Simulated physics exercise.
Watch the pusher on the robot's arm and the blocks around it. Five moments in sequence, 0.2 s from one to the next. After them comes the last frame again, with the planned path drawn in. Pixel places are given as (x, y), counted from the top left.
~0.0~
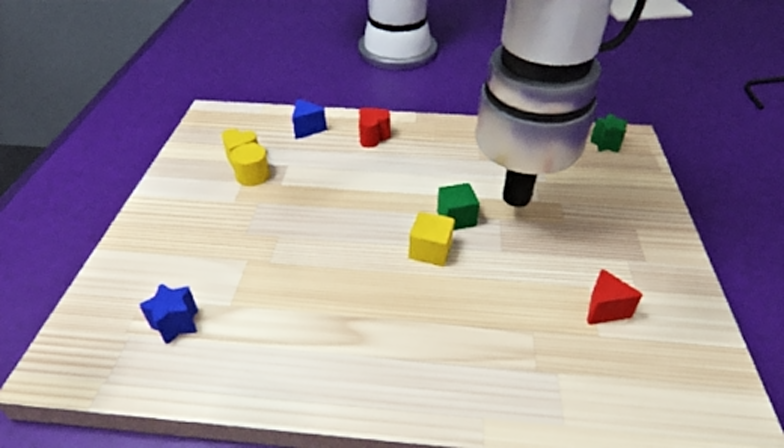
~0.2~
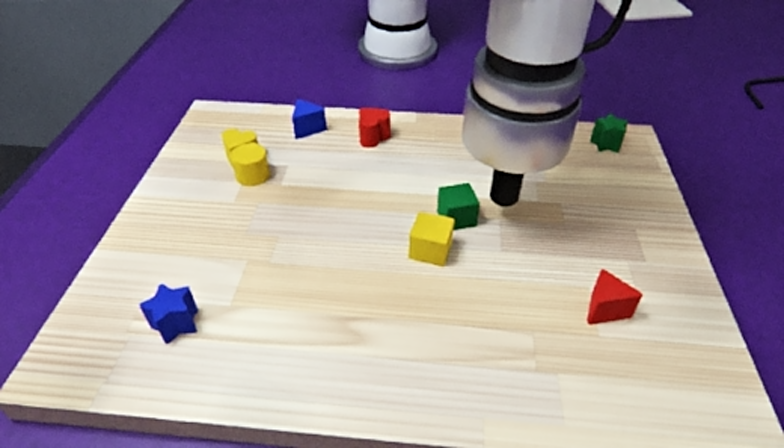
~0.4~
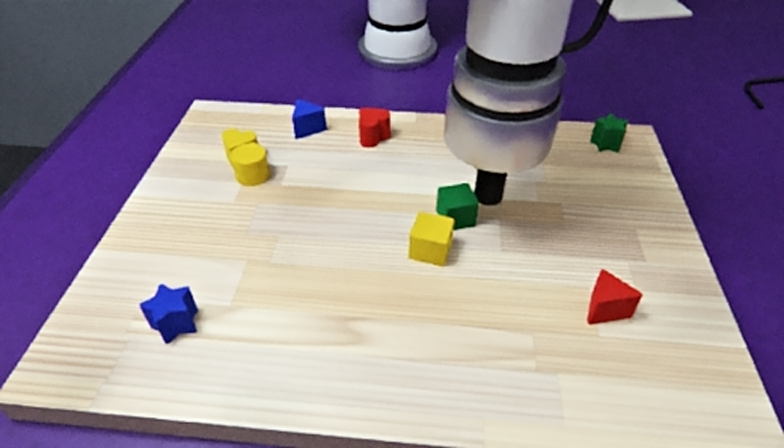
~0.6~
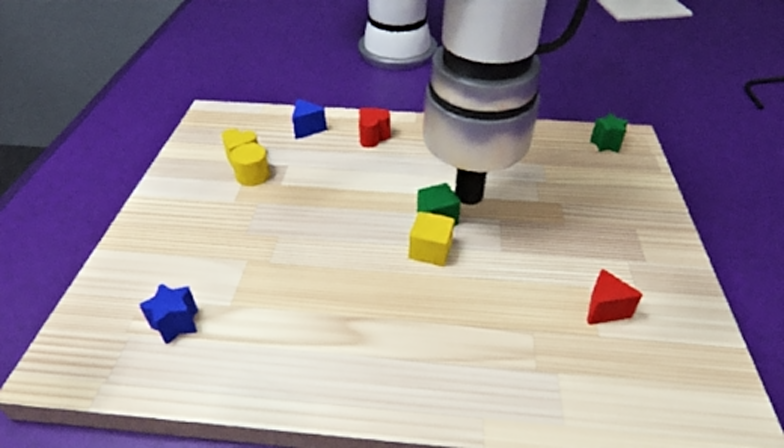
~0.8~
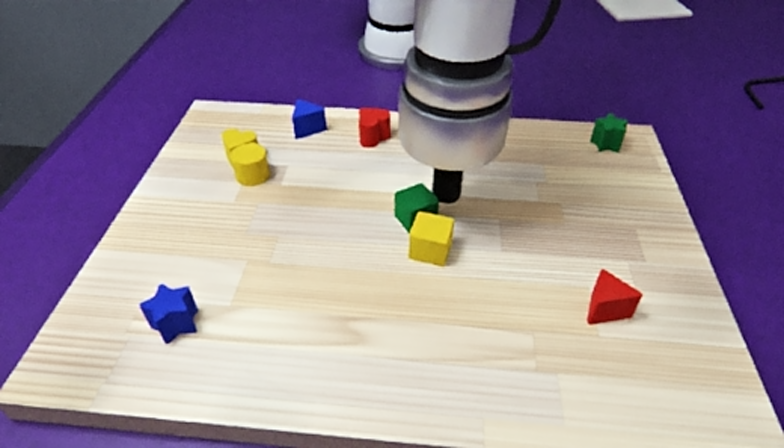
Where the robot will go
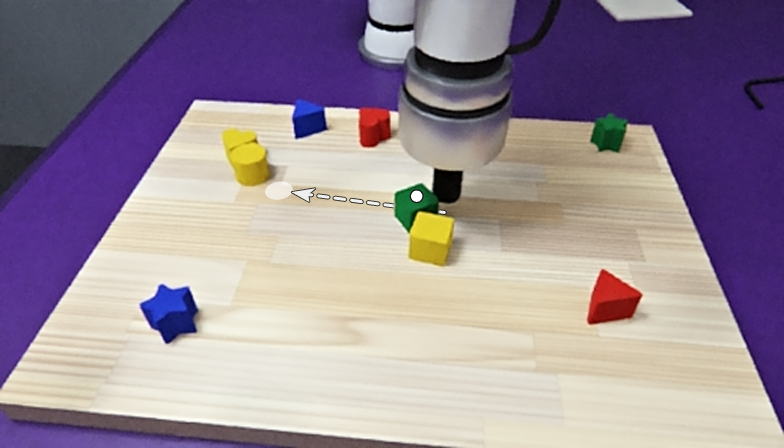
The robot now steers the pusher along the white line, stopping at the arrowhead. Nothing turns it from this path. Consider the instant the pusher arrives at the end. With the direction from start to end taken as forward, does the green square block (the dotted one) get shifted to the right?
Final answer: No.
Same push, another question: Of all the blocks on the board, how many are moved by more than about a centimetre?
By the end of the path, one block has moved more than about a centimetre.
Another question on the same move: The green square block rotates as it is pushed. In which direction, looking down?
Rotation: Counter-clockwise.
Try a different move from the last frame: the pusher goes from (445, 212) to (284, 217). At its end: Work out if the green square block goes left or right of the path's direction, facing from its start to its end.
That block drifts left.
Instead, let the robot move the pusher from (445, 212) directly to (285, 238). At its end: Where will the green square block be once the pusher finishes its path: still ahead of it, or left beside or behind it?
Still in front.
Path on the board, from (445, 212) directly to (279, 191); the dot is on the green square block.
What follows on the original path. One third of the way, pusher (388, 188); green square block (370, 200), turned 40° anticlockwise.
Two thirds of the way, pusher (330, 181); green square block (367, 201), turned 50° anticlockwise.
At the end, pusher (276, 174); yellow cylinder in place; green square block (367, 201), turned 50° anticlockwise.
